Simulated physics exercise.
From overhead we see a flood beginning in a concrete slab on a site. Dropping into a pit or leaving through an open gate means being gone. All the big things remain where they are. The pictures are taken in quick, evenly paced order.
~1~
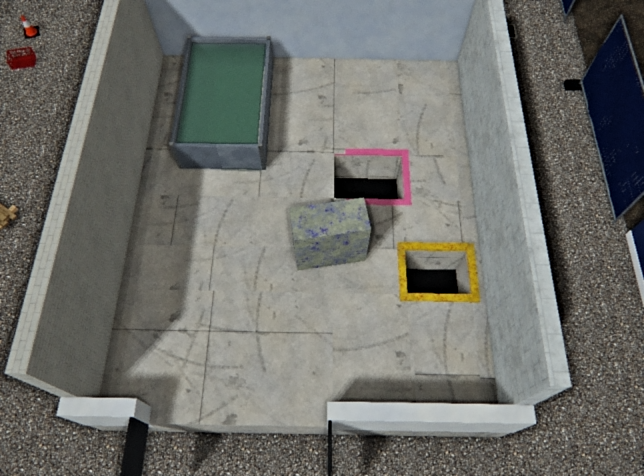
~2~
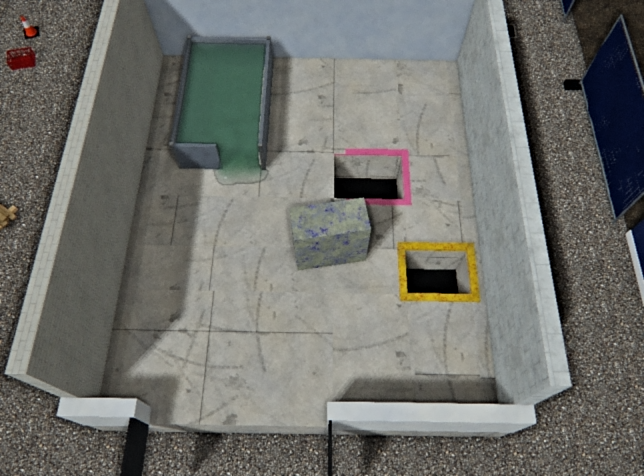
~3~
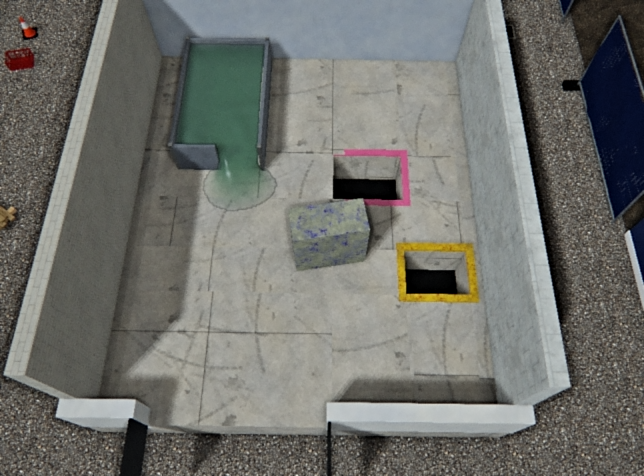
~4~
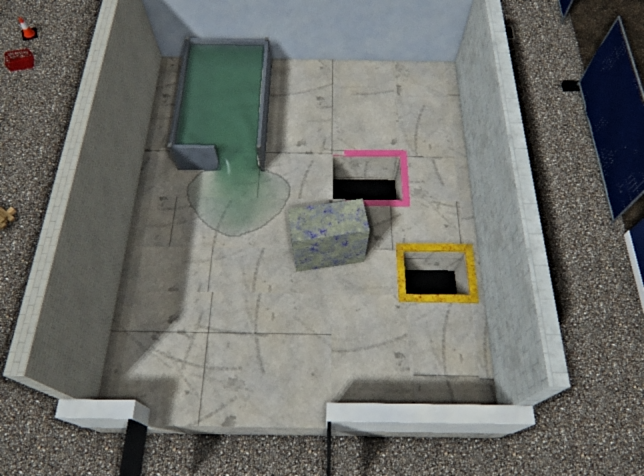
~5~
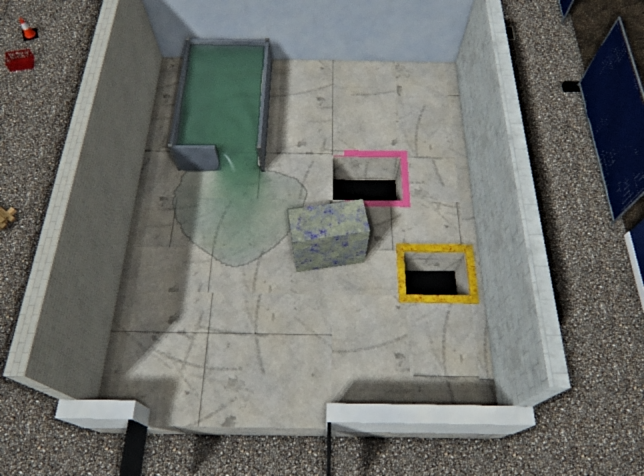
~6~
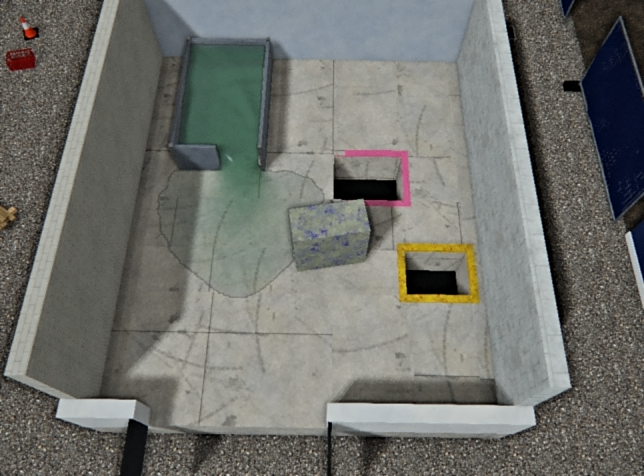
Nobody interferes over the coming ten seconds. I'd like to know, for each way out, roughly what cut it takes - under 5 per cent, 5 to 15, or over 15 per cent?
My prediction: Gate: The top band; yellow pit: The bottom band; pink pit: The middle band.
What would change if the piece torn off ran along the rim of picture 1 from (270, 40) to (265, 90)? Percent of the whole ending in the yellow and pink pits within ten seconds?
For yellow it's about 25 per cent, and for pink about 20 per cent.
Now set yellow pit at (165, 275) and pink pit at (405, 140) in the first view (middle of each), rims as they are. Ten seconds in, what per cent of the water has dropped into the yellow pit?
Roughly 8 per cent ends up in the yellow pit.
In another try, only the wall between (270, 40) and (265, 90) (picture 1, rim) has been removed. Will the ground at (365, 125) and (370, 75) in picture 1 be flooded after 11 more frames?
Well, the first place ends up drenched, and the second one drenched.
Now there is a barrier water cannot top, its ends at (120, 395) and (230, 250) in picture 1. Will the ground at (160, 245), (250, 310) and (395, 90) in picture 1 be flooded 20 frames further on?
As the points were listed, they come out taken by the flood, taken by the flood, and finally free from flooding.
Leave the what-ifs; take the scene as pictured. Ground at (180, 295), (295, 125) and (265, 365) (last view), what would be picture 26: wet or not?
Note - in order: Inundated / not inundated / inundated.
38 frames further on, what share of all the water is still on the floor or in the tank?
The share not yet gone is roughly 66 percent.
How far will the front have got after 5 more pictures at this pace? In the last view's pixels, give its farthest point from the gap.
Estimated pixel: (256, 409).
A moment on, water covers 30 % of the floor; the gate 0 %, the yellow pit 0 %, the pink pit 0 %.
Next, water covers 45 % of the floor; the gate 3 %, the yellow pit 0 %, the pink pit 1 %.
Then, water covers 45 % of the floor; the gate 14 %, the yellow pit 0 %, the pink pit 3 %.
Later, water covers 50 % of the floor; the gate 28 %, the yellow pit 0 %, the pink pit 5 %.
In the end, water covers 65 % of the floor; the gate 42 %, the yellow pit 0 %, the pink pit 7 %.
